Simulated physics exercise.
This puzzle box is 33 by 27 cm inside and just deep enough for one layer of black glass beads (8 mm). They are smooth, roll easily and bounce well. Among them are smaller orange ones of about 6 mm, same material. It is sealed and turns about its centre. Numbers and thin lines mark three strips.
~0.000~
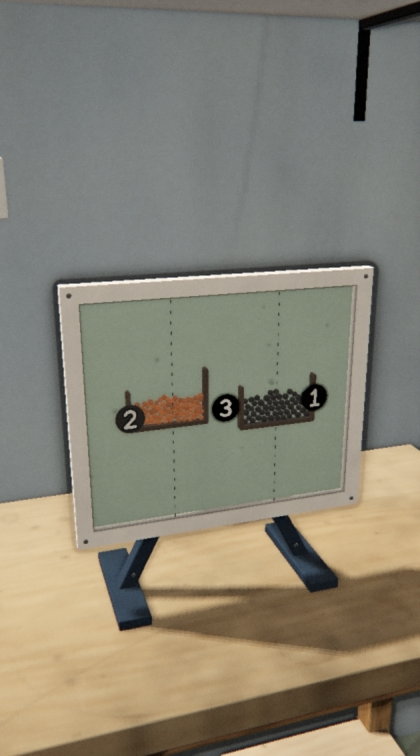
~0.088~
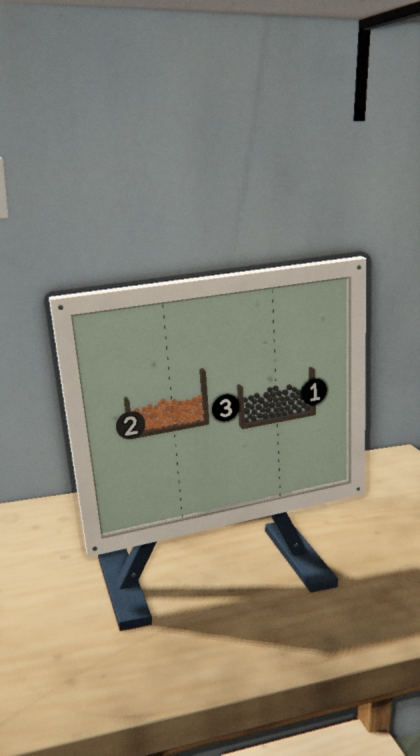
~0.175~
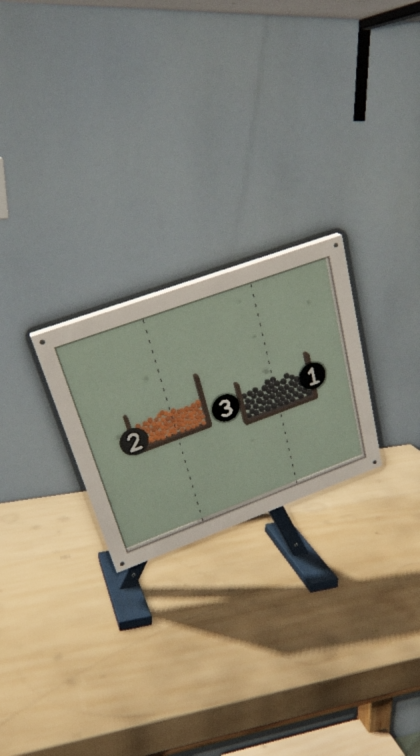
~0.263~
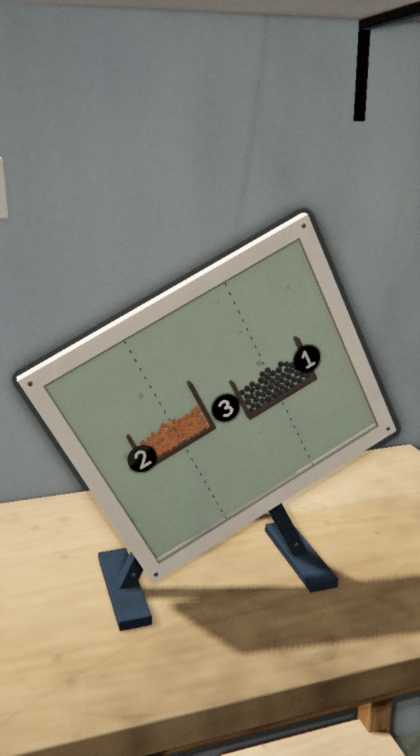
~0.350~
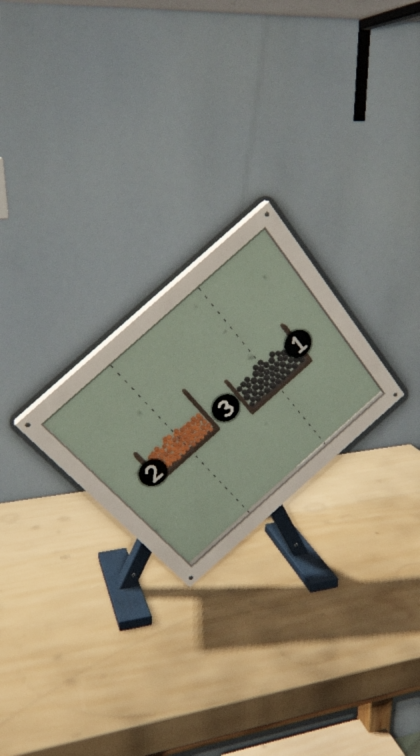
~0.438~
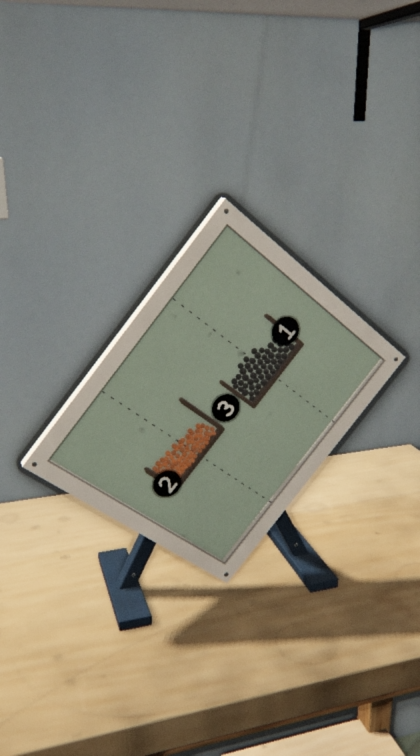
A pale-framed box with a green face stands on blue feet on a light wooden bench against a blue-grey wall, seen from the front and slightly above. Inside, small orange beads sit in a brown tray at left and black ones in another at right, with three numbered black discs. The box turns steadily anticlockwise from level to a steep slant, trays and beads turning with it, while the camera stays still.
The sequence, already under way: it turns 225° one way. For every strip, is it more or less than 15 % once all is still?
Strip 1: More; strip 2: Less; strip 3: Less than 15 %.
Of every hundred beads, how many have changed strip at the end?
Some 75 per cent.
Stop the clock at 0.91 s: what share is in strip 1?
Roughly 0 per cent.
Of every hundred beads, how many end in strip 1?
Roughly 95 per cent.
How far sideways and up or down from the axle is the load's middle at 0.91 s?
Some 2 cm left and 10 cm below.
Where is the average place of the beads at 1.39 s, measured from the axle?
Some 12 cm right and 11 cm below.
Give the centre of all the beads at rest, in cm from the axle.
Some 2 cm left and 16 cm below.
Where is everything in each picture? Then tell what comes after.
Level; about 140 beads; beads centred (212, 409); top one (164, 397); no. 1 (314, 398), no. 2 (130, 419), no. 3 (226, 408), in the first picture.
Turned 4° anticlockwise; beads centred (212, 410); top one (163, 401), in the second picture.
Turned 14° anticlockwise; beads centred (213, 412); top one (287, 376); wall ends (236, 385) to (306, 354), (126, 418) to (196, 376), in the third picture.
Turned 26° anticlockwise; beads centred (214, 414); top one (297, 360), in the fourth picture.
Turned 38° anticlockwise; beads centred (215, 416); top one (288, 347), in the fifth picture.
Turned 50° anticlockwise; beads centred (214, 420); top one (283, 338); no. 1 (286, 331), no. 2 (167, 484), no. 3 (226, 408), in the sixth picture.
After 0.91 s, it stands 114° anticlockwise; the beads' middle is 2 cm left of and 10 cm below the centre; no. 2, 65 %, no. 3, 35 %.
After 1.39 s, it stands 180° anticlockwise; the beads' middle is 12 cm right of and 11 cm below the centre; no. 2, 95 %, no. 3, 5 %.
After 1.80 s, it has come round 225° anticlockwise; the beads' middle is 10 cm right of and 8 cm below the centre; no. 1, 20 %, no. 2, 30 %, no. 3, 50 %.
At rest by 2.7 s, it has come round 225° anticlockwise; no. 1, 95 %, no. 2, 0 %, no. 3, 5 %.
